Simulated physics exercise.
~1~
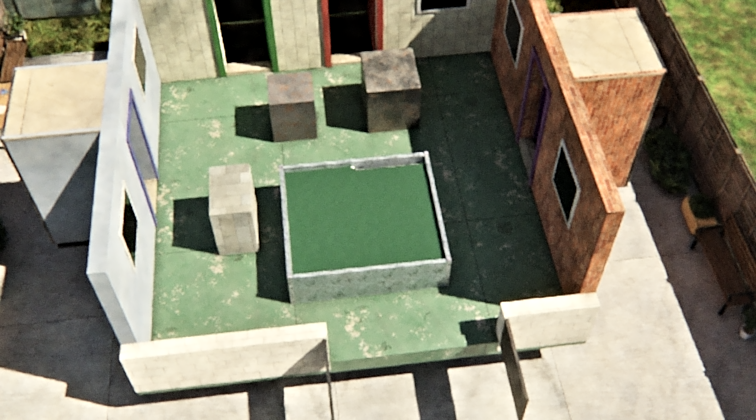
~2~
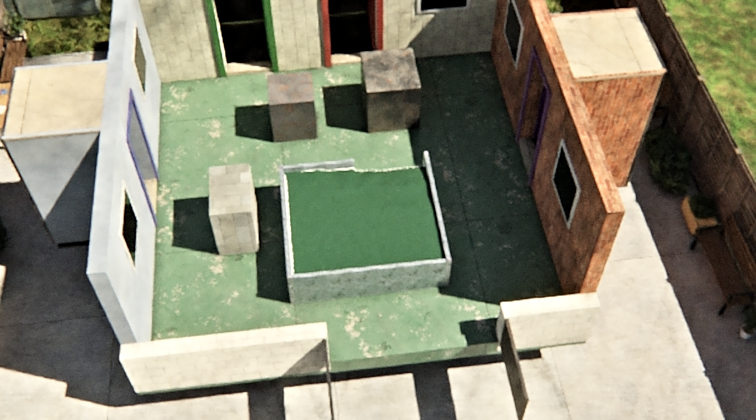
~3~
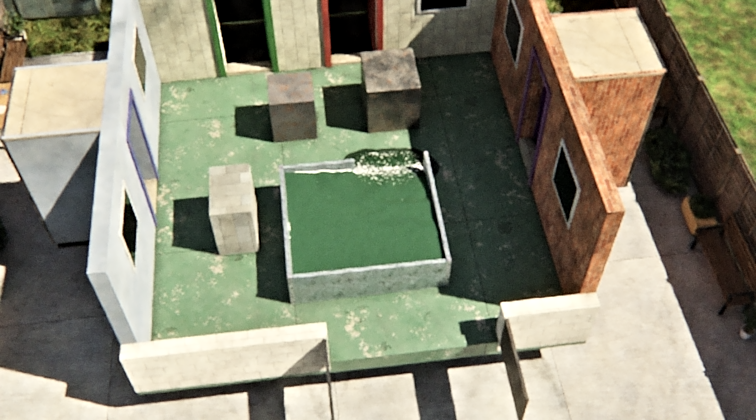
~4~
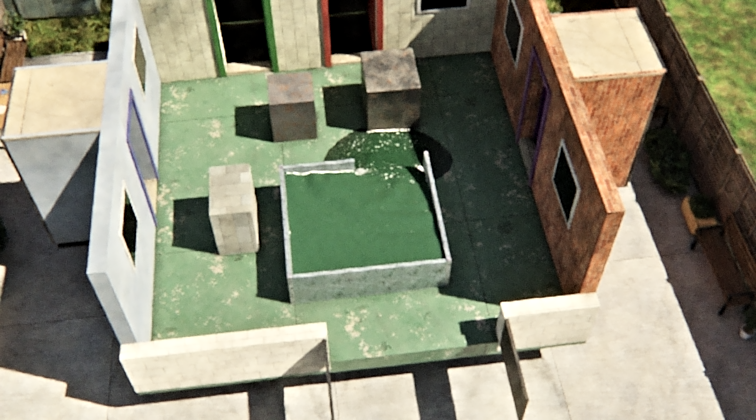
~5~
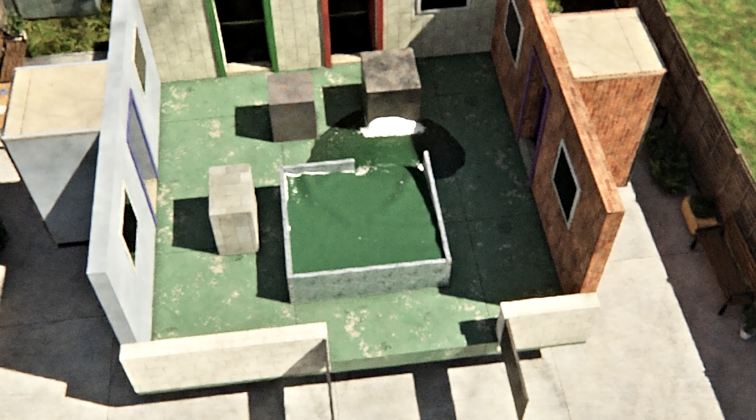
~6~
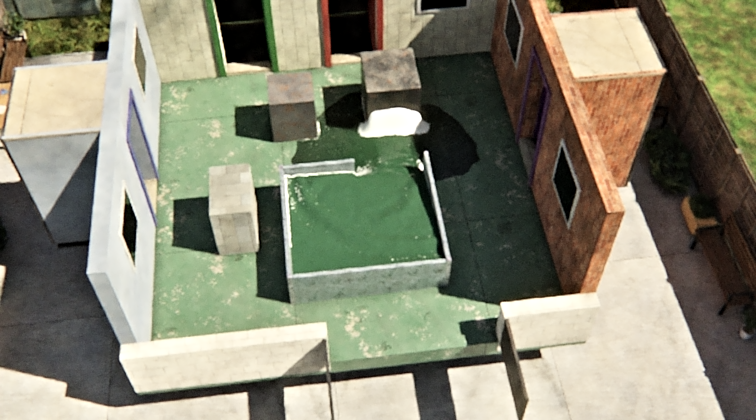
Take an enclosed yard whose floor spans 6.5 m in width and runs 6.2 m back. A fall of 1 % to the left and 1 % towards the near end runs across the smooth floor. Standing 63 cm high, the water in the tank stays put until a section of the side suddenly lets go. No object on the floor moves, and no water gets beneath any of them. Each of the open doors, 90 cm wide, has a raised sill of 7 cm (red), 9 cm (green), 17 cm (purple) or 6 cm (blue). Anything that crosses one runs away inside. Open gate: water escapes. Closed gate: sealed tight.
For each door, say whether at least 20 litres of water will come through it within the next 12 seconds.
Door by door: The red door lets through 20 litres or more; the green door lets through less than 20 litres; the purple door lets through less than 20 litres; the blue door lets through 20 litres or more.
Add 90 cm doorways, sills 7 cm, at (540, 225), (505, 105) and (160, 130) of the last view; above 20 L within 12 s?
In sequence the answers are less than that, more than that and more than that.
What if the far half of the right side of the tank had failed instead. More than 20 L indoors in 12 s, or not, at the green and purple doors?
Well, against that limit, at green it's within bounds, and at purple it's too much.
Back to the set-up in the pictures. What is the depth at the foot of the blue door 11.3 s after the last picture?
About 10.0 cm.
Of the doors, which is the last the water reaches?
Last: Blue.
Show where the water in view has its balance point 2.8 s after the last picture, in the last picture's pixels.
Around (377, 174).
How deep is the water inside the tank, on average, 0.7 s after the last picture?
About 47 centimetres on average.
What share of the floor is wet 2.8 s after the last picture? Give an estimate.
65 %.
Then, 0.7 s after the last picture water covers 20 % of the floor and is deepest (46 cm) near (387, 138); red door 2 cm at the sill, 1 L in, green door not reached, purple door not reached, blue door not reached.
Then, 1.5 s after the last picture water covers 35 % of the floor and is deepest (40 cm) near (387, 138); red door 12 cm at the sill, 9 L in, green door 6 cm at the sill, 0 L in, purple door 12 cm at the sill, 0 L in, blue door not reached.
Then, 2.8 s after the last picture water covers 65 % of the floor and is deepest (26 cm) near (387, 138); red door 14 cm at the sill, 59 L in, green door 6 cm at the sill, 0 L in, purple door 15 cm at the sill, 4 L in, blue door 12 cm at the sill, 4 L in.
Then, 6.3 s after the last picture water covers 90 % of the floor and is deepest (16 cm) near (387, 138); red door 9 cm at the sill, 132 L in, green door 6 cm at the sill, 1 L in, purple door 10 cm at the sill, 5 L in, blue door 11 cm at the sill, 61 L in.
Then, 11.3 s after the last picture water covers 100 % of the floor and is deepest (16 cm) near (151, 369); red door 5 cm at the sill, 138 L in, green door 8 cm at the sill, 2 L in, purple door 5 cm at the sill, 5 L in, blue door 10 cm at the sill, 127 L in.
